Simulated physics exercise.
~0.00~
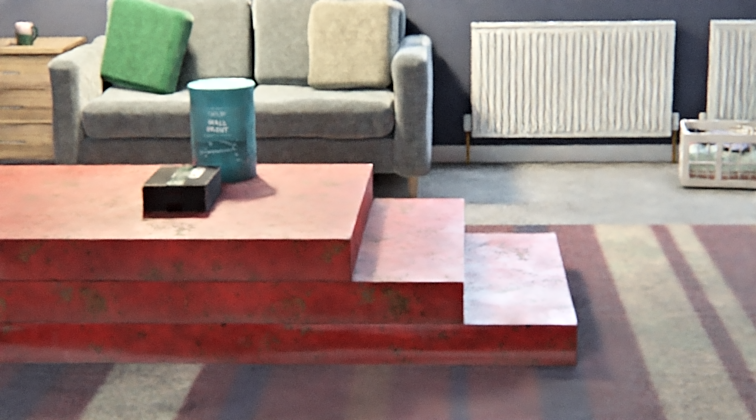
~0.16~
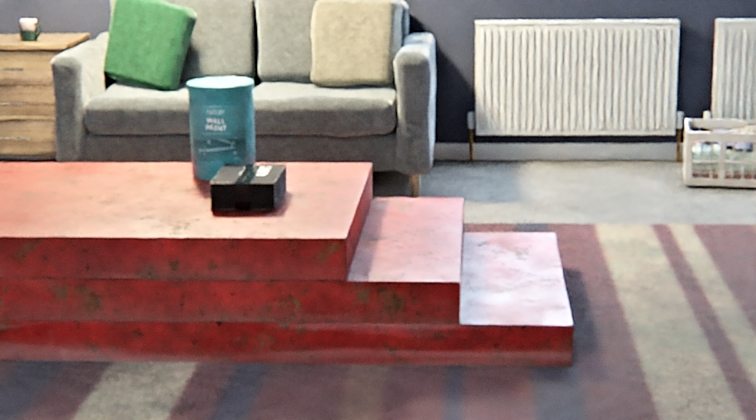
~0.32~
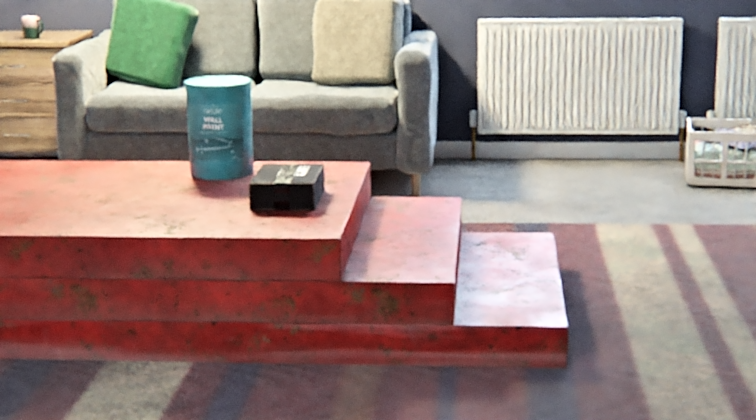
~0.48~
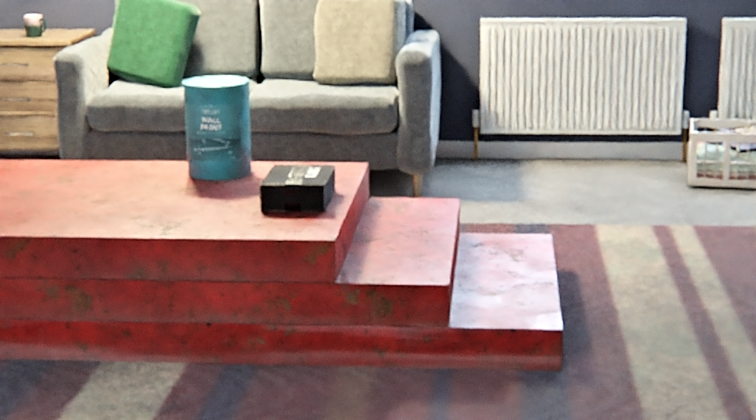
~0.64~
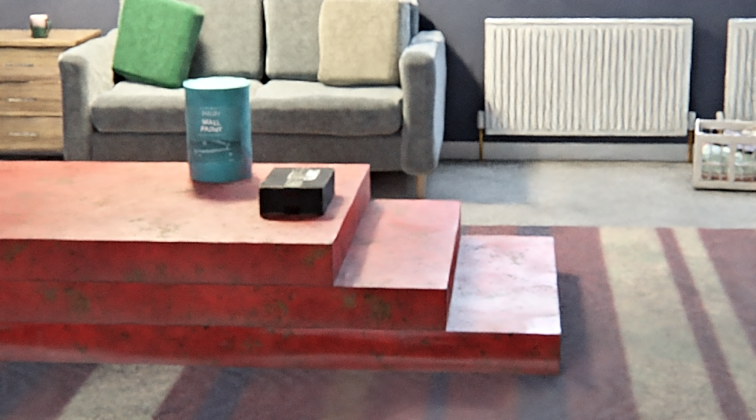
The black box slides right across the red platform and stops before the steps.
